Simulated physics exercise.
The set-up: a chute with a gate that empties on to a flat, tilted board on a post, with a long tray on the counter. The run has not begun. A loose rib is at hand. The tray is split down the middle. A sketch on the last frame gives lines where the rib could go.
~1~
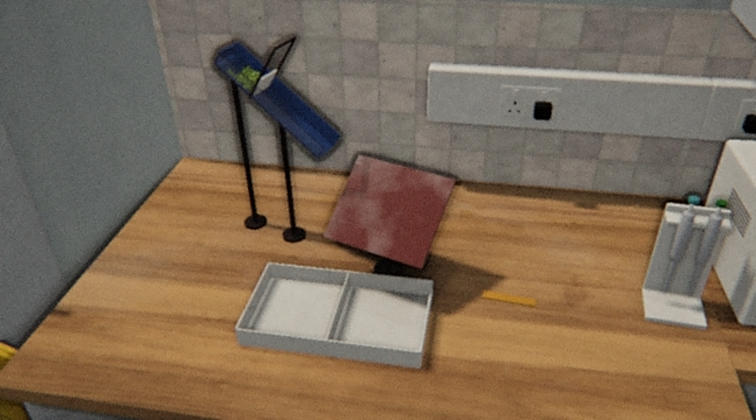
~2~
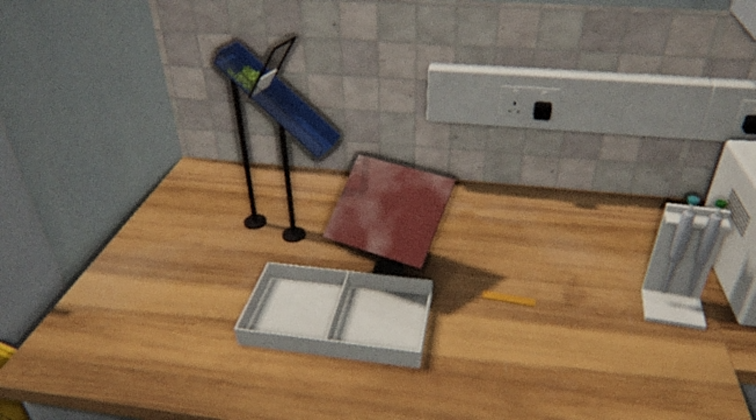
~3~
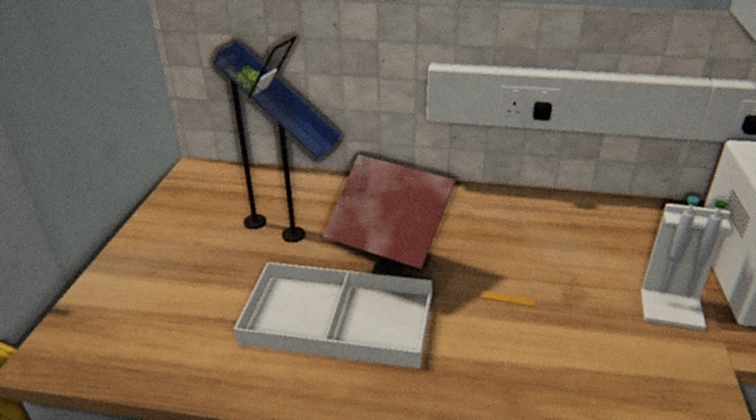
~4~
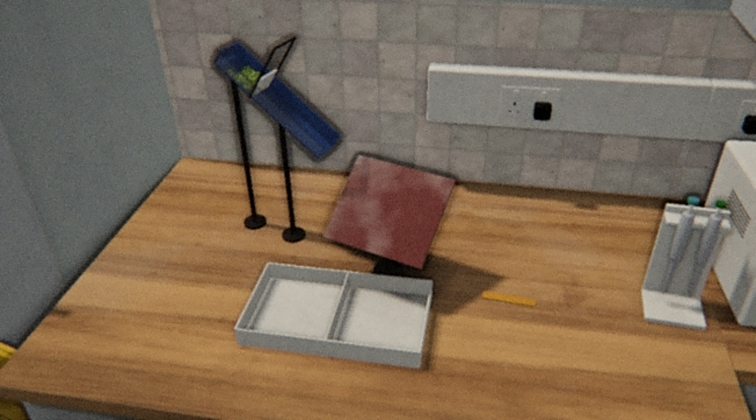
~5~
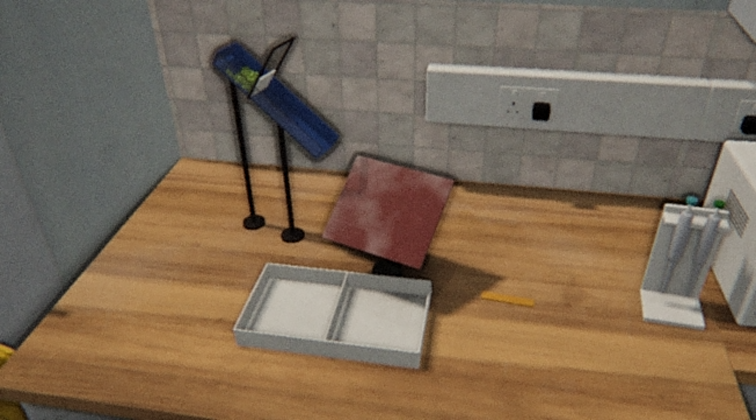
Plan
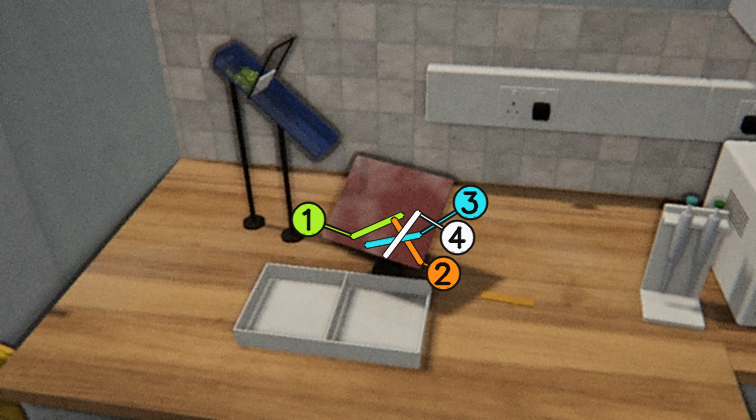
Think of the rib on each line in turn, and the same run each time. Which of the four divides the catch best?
I would pick line 3.
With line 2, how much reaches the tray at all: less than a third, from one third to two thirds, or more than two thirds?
More than two thirds.
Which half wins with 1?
Left.
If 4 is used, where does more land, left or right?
Right.
On the marked copy, line 1 from (401, 215) to (353, 236); line 2 from (394, 220) to (420, 262); line 3 from (418, 235) to (367, 245); line 4 from (417, 212) to (385, 255).
With 1, of what is caught, almost all in the left half, about a tenth in the right.
With 2, of what is caught, about a tenth in the left half, the larger part in the right.
With 3, of what is caught, roughly a third in the left half, roughly two thirds in the right.
With 4, of what is caught, about a tenth in the left half, the larger part in the right.
